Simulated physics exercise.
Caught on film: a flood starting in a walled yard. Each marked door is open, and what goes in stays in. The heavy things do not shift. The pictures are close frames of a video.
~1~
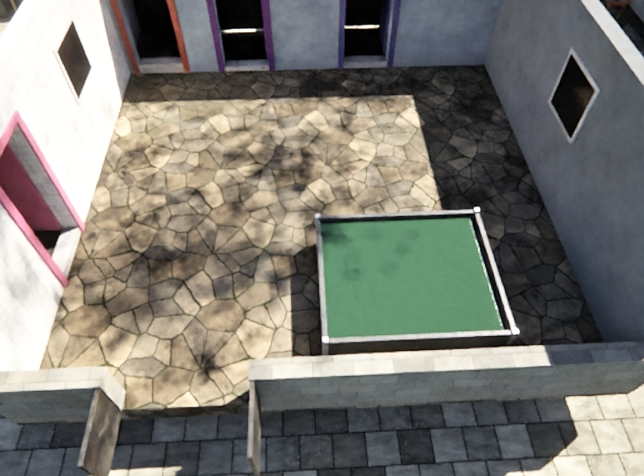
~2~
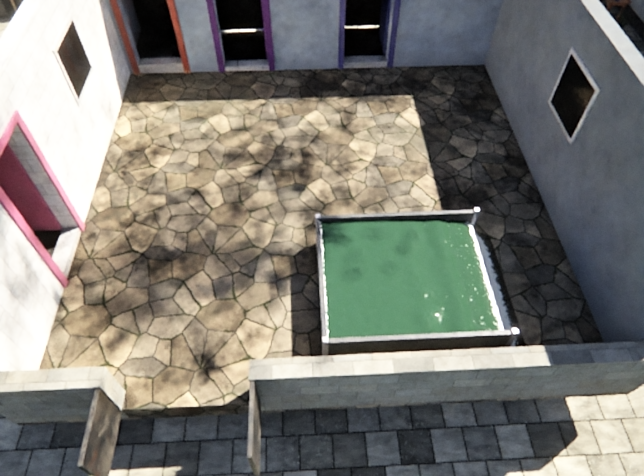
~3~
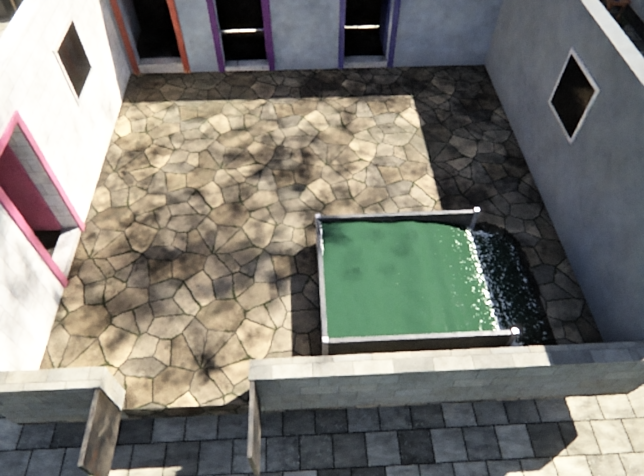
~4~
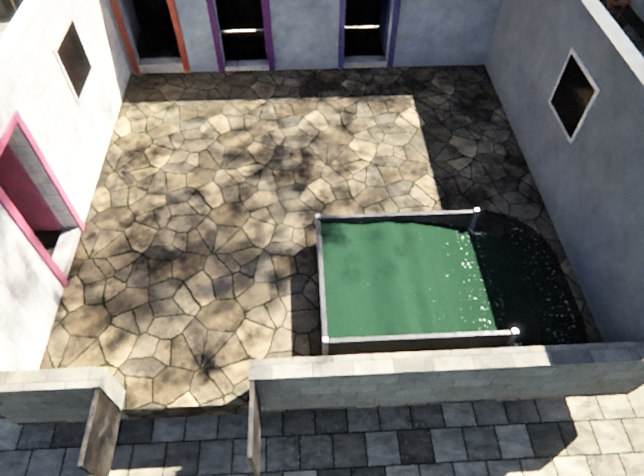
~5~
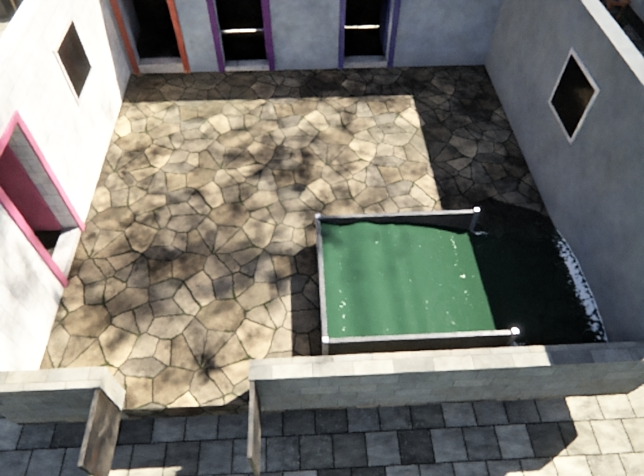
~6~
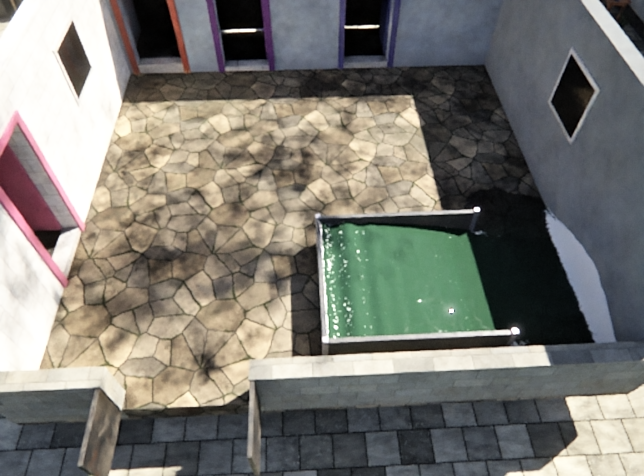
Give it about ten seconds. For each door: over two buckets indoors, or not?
One by one: The blue door stays under that; the purple door stays under that; the red door stays under that; the pink door stays under that.
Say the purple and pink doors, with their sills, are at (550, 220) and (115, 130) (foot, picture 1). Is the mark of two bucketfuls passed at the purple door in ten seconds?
Then: Purple door goes over.
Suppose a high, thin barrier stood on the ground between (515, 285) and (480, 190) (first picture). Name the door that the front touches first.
I say the one in blue.
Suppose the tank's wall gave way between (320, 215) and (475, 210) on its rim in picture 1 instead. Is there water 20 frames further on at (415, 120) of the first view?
There: Awash.
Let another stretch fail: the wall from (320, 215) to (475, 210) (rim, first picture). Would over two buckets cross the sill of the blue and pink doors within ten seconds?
In short: Blue floods, pink keeps below it.
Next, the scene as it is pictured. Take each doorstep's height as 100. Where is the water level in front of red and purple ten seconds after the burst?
About 40 and 30 per cent.
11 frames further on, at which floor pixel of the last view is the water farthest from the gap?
Around (492, 92).
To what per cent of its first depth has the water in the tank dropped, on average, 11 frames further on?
Some 36 per cent.
A moment on, water covers 10 % of the floor; the blue door not reached, the purple door not reached, the red door not reached, the pink door not reached.
Next, water covers 15 % of the floor; the blue door not reached, the purple door not reached, the red door not reached, the pink door not reached.
Then, water covers 40 % of the floor; the blue door wet at the sill, nothing in, the purple door not reached, the red door not reached, the pink door not reached.
Later, water covers 60 % of the floor; the blue door under two buckets in, the purple door wet at the sill, nothing in, the red door wet at the sill, nothing in, the pink door wet at the sill, nothing in.
In the end, water covers 90 % of the floor; the blue door under two buckets in, the purple door wet at the sill, nothing in, the red door wet at the sill, nothing in, the pink door wet at the sill, nothing in.
